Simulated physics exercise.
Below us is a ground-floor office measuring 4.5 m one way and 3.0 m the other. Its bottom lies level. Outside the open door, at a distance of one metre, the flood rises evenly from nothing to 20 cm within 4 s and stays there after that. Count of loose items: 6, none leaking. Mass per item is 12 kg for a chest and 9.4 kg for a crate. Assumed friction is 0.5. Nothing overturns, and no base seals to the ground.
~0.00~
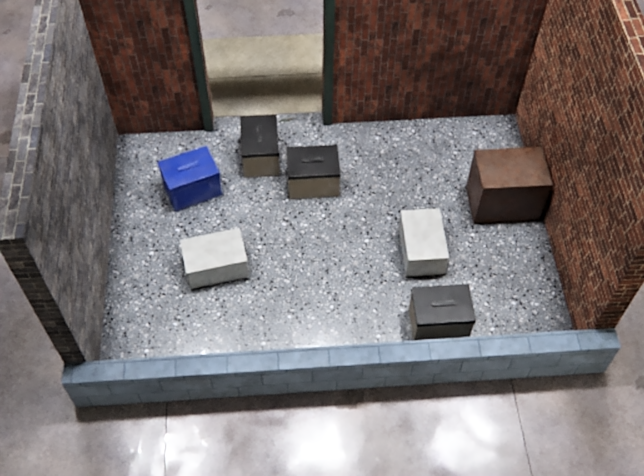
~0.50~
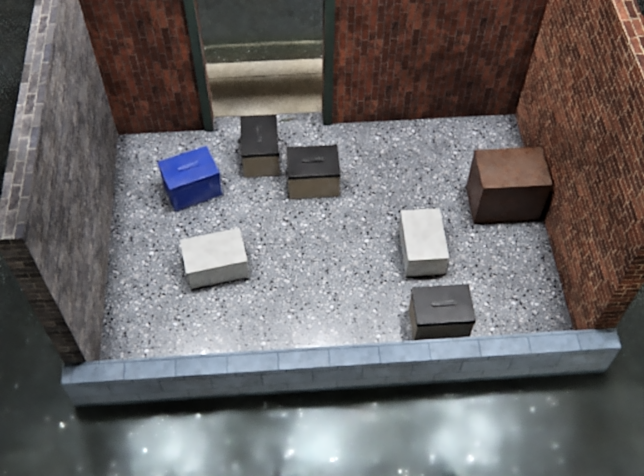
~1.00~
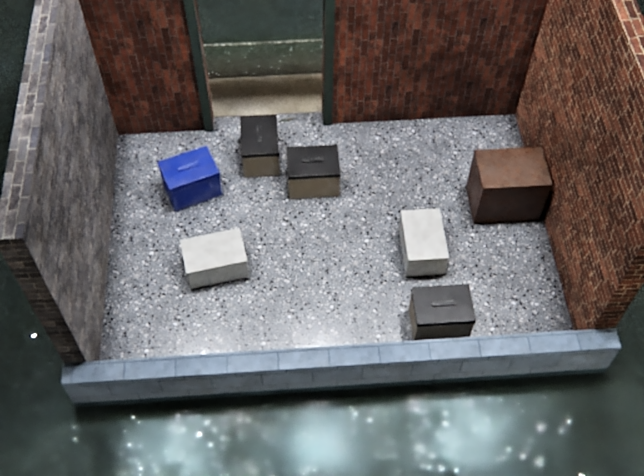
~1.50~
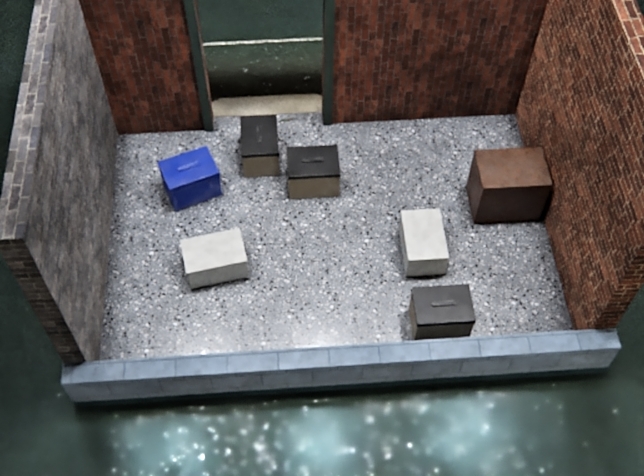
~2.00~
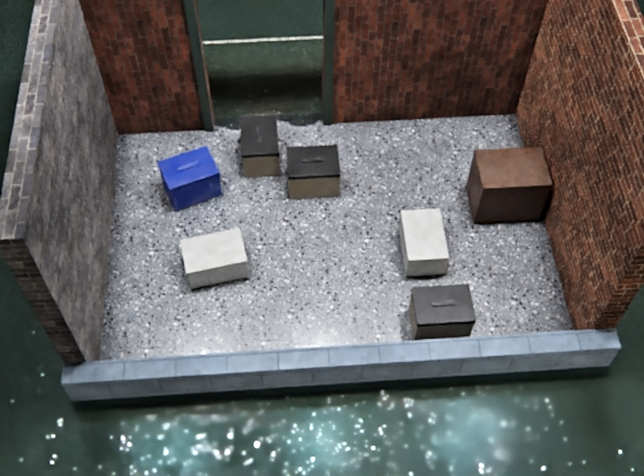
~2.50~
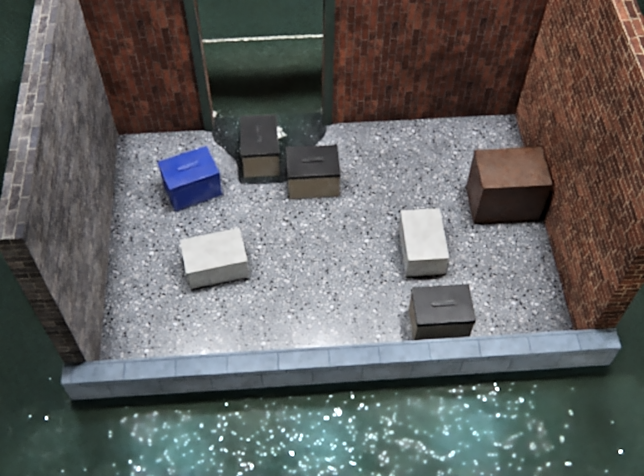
Dark green, glittering water spreads over the ground outside a small roofless brick-walled room, seen from above by a still camera. On the speckled grey floor sit a blue box at left, two dark-topped boxes near the doorway, two pale blocks, a dark grey box in front and a brown one at right. The water creeps through the doorway around the nearest dark-topped box, while everything inside stays put.
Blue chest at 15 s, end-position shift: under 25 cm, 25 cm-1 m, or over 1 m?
Over 1 m.
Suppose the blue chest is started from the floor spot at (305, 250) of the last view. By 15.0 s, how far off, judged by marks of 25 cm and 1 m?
Looks like it is swept a long way.
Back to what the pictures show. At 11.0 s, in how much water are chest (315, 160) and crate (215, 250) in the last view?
Some 14 cm at the first, some 9 cm at the second.
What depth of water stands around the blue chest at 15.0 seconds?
17 cm, roughly.
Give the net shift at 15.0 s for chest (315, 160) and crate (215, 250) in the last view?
100 cm, 20 cm.
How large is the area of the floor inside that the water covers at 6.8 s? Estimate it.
Around 13 m2 of it.
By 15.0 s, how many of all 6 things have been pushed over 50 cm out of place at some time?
All told, that gives 6.
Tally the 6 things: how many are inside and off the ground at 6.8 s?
My tally comes to 3.
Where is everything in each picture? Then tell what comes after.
The first picture shows the blue chest at (188, 167) rests on the ground; water covers 0.0 m2; 0 of 6 have shifted.
The second picture shows the blue chest at (188, 167) rests on the ground; water covers 0.0 m2; 0 of 6 have shifted.
The third picture shows the blue chest at (188, 167) rests on the ground; 0.0 m2 under water; 0 of 6 have shifted.
The fourth picture shows the blue chest at (188, 167), on the bottom; water covers 0.0 m2; 0 of 6 have shifted.
The fifth picture shows the blue chest at (188, 167) rests on the ground; 0.0 m2 under water; 0 of 6 have shifted.
The sixth picture shows the blue chest at (188, 167), on the bottom; water covers 0.4 m2; 0 of 6 have shifted.
After 3.5 s the blue chest is near (188, 167), 0.0 m from its start, aground; 0 afloat.
After 6.8 s the blue chest is near (144, 188), 0.5 m from its start, aground; 3 afloat.
After 11.0 s the blue chest is near (203, 124), 0.6 m from its start, afloat; 6 afloat.
After 15.0 s the blue chest is near (205, 325), 1.9 m from its start, afloat; 6 afloat.
